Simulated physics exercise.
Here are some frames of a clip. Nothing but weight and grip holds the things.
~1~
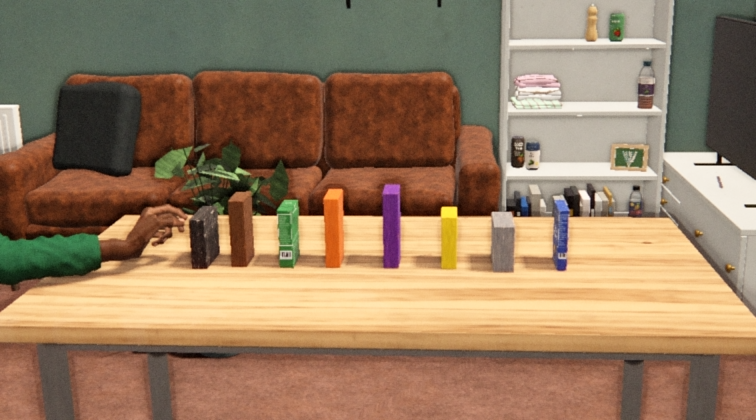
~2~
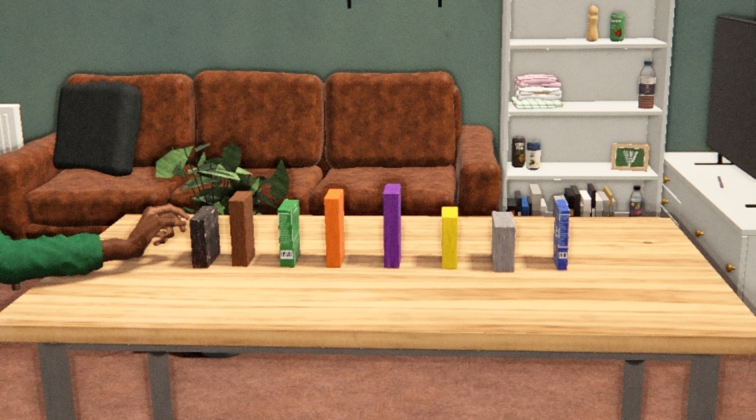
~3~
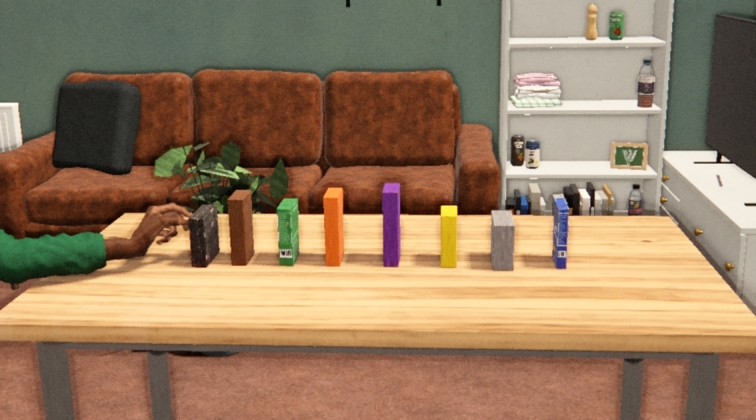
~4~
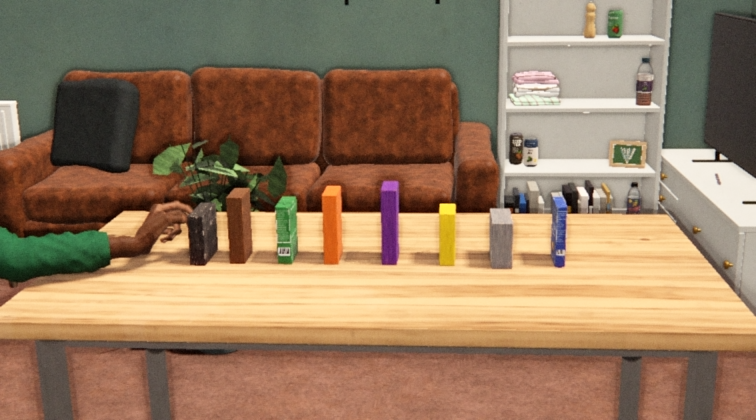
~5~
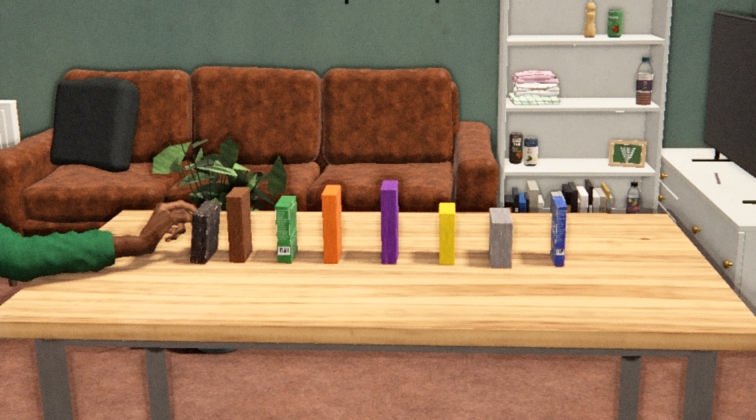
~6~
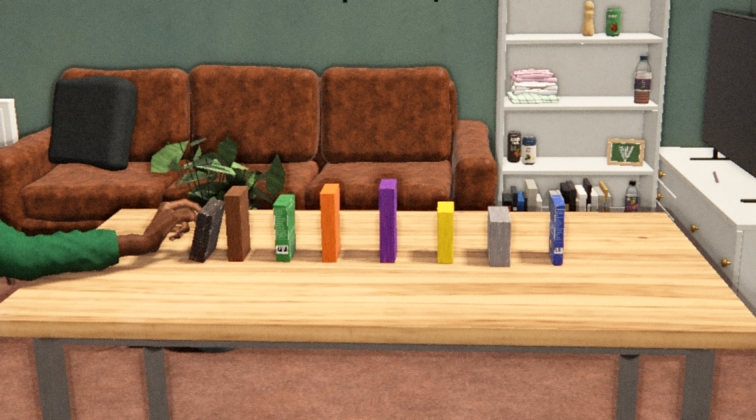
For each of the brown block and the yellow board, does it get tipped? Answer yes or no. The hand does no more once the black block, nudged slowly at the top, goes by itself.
Brown block - yes; yellow board - yes.
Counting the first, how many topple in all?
8 in total.
Then, 0.60 s after the last picture, black block 65° over; brown block tipped 59° from how it was near (275, 234); green packet tipped 46° from how it was; orange block tipped 18° from how it was.
Then, 0.90 s after the last picture, black block 67° over; brown block tipped 70° from how it was near (279, 238); yellow board tipped 20° from how it was near (455, 232); orange block tipped 69° from how it was.
Then, 1.30 s after the last picture, black block 67° over; brown block tipped 70° from how it was near (279, 238); yellow board on its side near (480, 251); purple board tipped 72° from how it was.
At rest, tipped over on the table, grey block, green packet, brown block, purple board, yellow board and orange block. Seen from the same camera at the end, brown block near (279, 238), yellow board near (480, 251).
